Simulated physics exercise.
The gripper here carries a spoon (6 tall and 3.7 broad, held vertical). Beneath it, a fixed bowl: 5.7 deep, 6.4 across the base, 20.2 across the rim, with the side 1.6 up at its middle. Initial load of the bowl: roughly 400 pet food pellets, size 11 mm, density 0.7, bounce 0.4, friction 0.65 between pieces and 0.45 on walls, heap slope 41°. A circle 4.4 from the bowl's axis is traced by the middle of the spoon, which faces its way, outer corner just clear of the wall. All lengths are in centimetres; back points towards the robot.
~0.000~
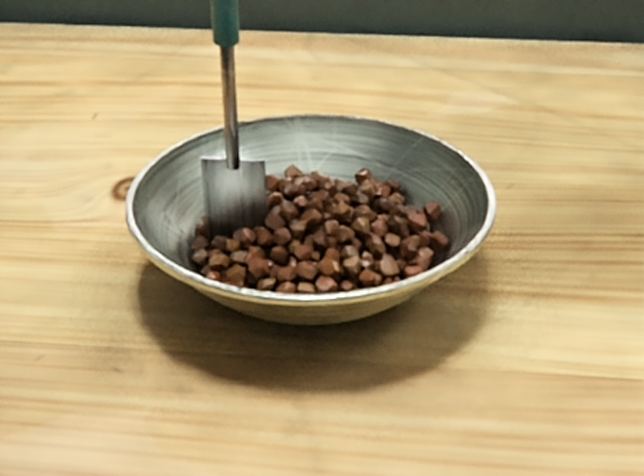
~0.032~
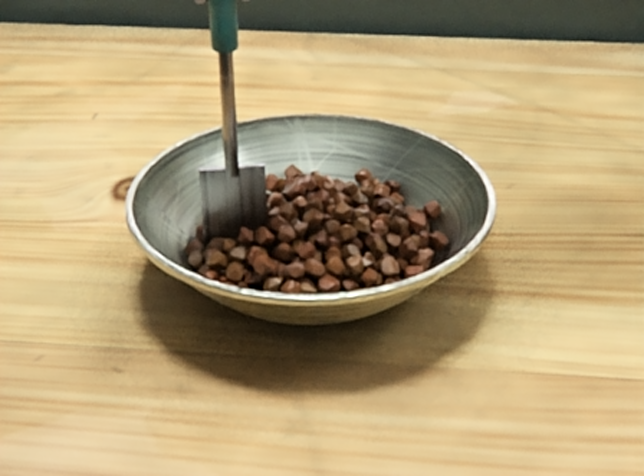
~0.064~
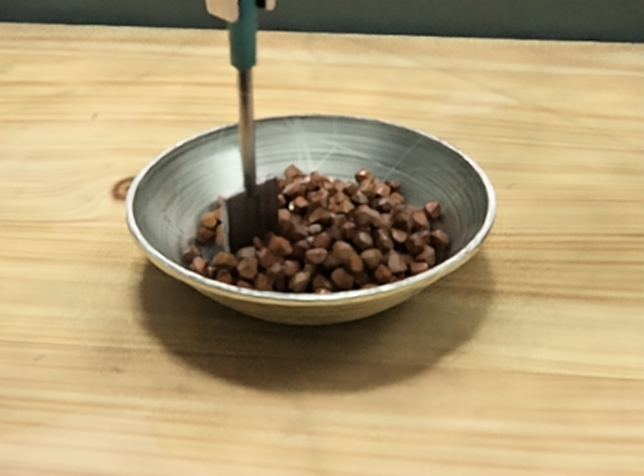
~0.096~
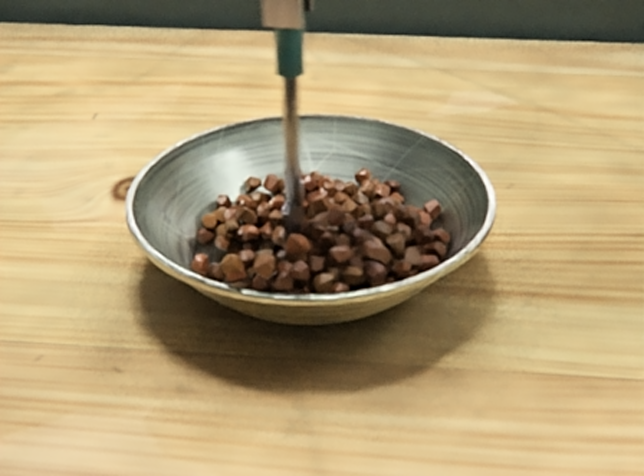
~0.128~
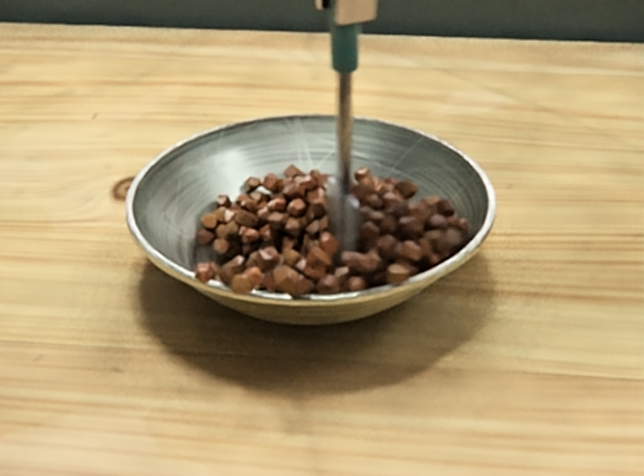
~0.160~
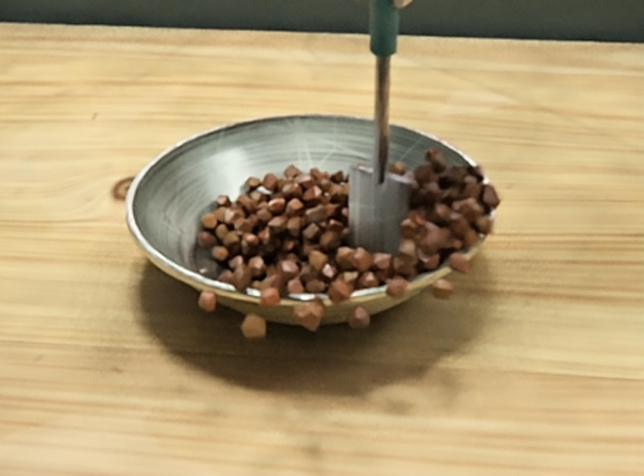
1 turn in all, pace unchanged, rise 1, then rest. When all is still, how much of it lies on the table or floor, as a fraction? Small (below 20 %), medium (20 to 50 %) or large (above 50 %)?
It is medium.
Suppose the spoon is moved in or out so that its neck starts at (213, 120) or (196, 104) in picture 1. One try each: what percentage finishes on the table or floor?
30 and 5 per cent.
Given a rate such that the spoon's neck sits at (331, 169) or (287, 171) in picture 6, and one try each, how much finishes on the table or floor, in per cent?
Well, about 15 percent the first time and about 5 percent the second.
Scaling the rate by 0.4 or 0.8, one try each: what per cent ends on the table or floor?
I'd expect near 5 per cent, then near 20 per cent.
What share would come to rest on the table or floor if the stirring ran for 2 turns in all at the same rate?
I'd expect some 45 per cent.
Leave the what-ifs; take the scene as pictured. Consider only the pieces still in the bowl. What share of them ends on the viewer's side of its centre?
Some 55 per cent.
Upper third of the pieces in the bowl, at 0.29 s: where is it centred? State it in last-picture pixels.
It is centred roughly at (264, 147).
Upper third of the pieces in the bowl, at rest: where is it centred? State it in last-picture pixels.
(238, 243).
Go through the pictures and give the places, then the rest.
Spoon neck at (232, 135), 0° round; upper third of the load around (325, 225), from x 200 to 435, top at y 175; 404 in the bowl, in the first picture.
Spoon neck at (231, 143), 14° round; upper third of the load around (318, 228), from x 195 to 435, top at y 175, in the second picture.
Spoon neck at (249, 161), 49° round; upper third of the load around (319, 238), from x 195 to 440, top at y 175, in the third picture.
Spoon neck at (293, 171), 85° round; upper third of the load around (335, 244), from x 200 to 440, top at y 175, in the fourth picture.
Spoon neck at (344, 166), 120° round; upper third of the load around (375, 238), from x 205 to 460, top at y 175; 397 in the bowl, 7 in flight or on the tool, in the fifth picture.
Spoon neck at (381, 148), 156° round; upper third of the load around (411, 215), from x 205 to 490, top at y 155; 388 in the bowl, 16 in flight or on the tool, in the sixth picture.
After 0.23 s, 229° round, highest piece 10 above the table; 351 in the bowl, 7 on the table or floor, 46 in flight or on the tool.
After 0.29 s, 301° round, highest piece 12 above the table; 314 in the bowl, 36 on the table or floor, 54 in flight or on the tool.
After 0.52 s, 0° round, highest piece 6 above the table; 272 in the bowl, 132 on the table or floor.
After 1.22 s, 0° round, highest piece 6 above the table; 272 in the bowl, 132 on the table or floor.
At rest, 272 in the bowl, 132 on the table or floor. That is 33 % on the table or floor.
